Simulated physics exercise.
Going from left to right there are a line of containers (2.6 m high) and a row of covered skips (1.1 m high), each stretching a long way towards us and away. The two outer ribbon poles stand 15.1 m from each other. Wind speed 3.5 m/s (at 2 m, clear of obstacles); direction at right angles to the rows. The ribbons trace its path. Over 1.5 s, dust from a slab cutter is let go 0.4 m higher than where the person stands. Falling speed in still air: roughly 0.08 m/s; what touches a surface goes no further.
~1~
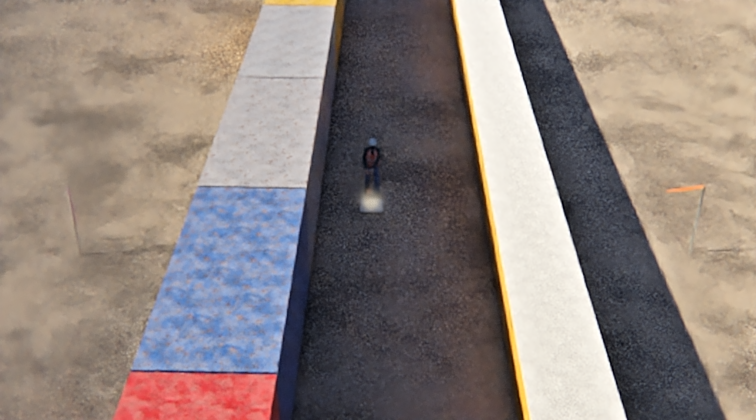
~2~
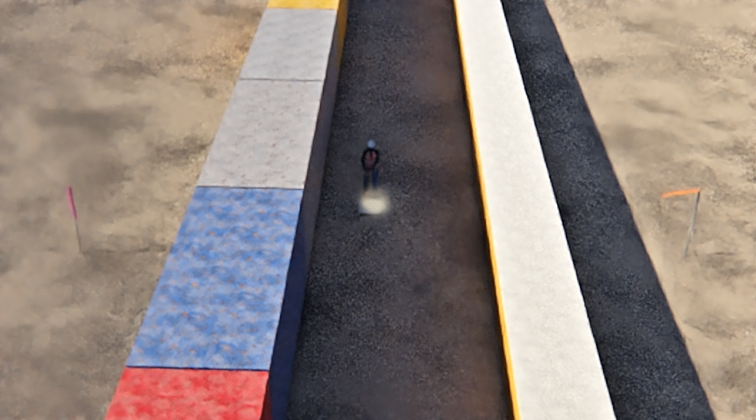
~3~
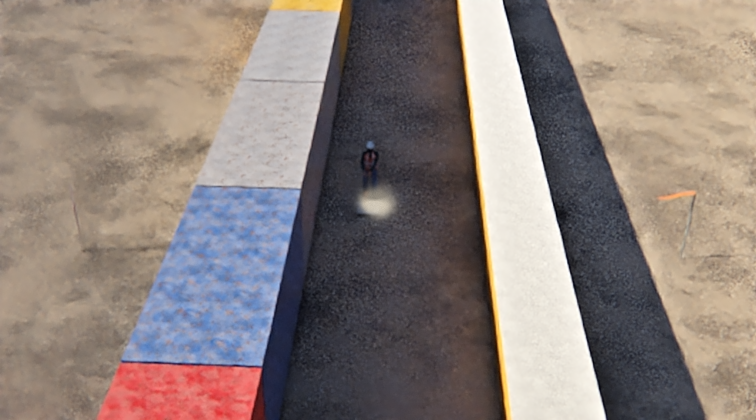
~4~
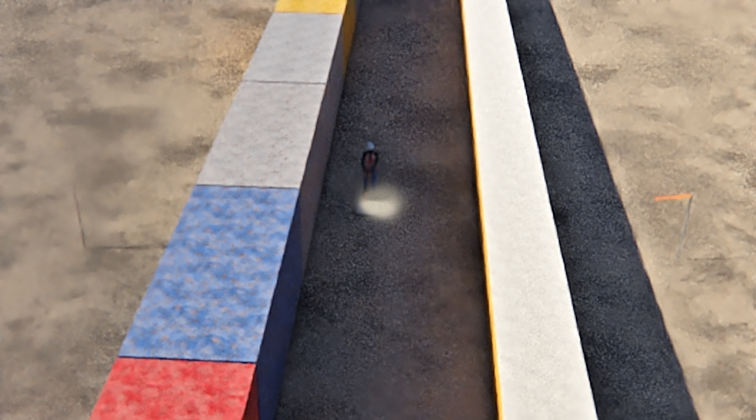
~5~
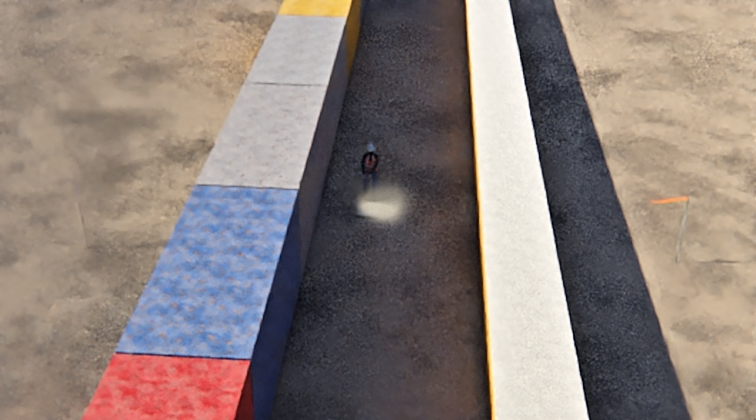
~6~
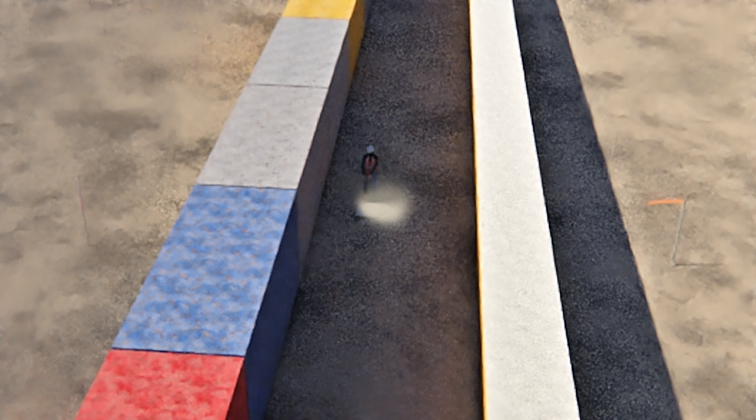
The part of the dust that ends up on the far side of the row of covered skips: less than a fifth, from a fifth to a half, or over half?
Size: Less than a fifth.
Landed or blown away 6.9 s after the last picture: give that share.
Roughly 35 per cent at that point.
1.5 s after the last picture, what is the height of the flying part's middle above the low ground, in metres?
Roughly 0.6 m up.
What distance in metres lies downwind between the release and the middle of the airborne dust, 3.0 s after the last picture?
It is around 1.0 m.
Then, 1.5 s after the last picture, 7 % is no longer flying here, and 0 % is beyond the row of covered skips; the middle of what still flies is 0.6 m above the low ground, near (403, 200).
Then, 3.0 s after the last picture, 15 % is no longer flying here, and 0 % is beyond the row of covered skips; the middle of what still flies is 0.8 m above the low ground, near (413, 192).
Then, 6.9 s after the last picture, 35 % is no longer flying here, and 0 % is beyond the row of covered skips; the middle of what still flies is 1.1 m above the low ground, near (373, 183).
Then, 19.0 s after the last picture, 75 % is no longer flying here, and 0 % is beyond the row of covered skips.
Then, 44.0 s after the last picture, 98 % is no longer flying here, and 0 % is beyond the row of covered skips.
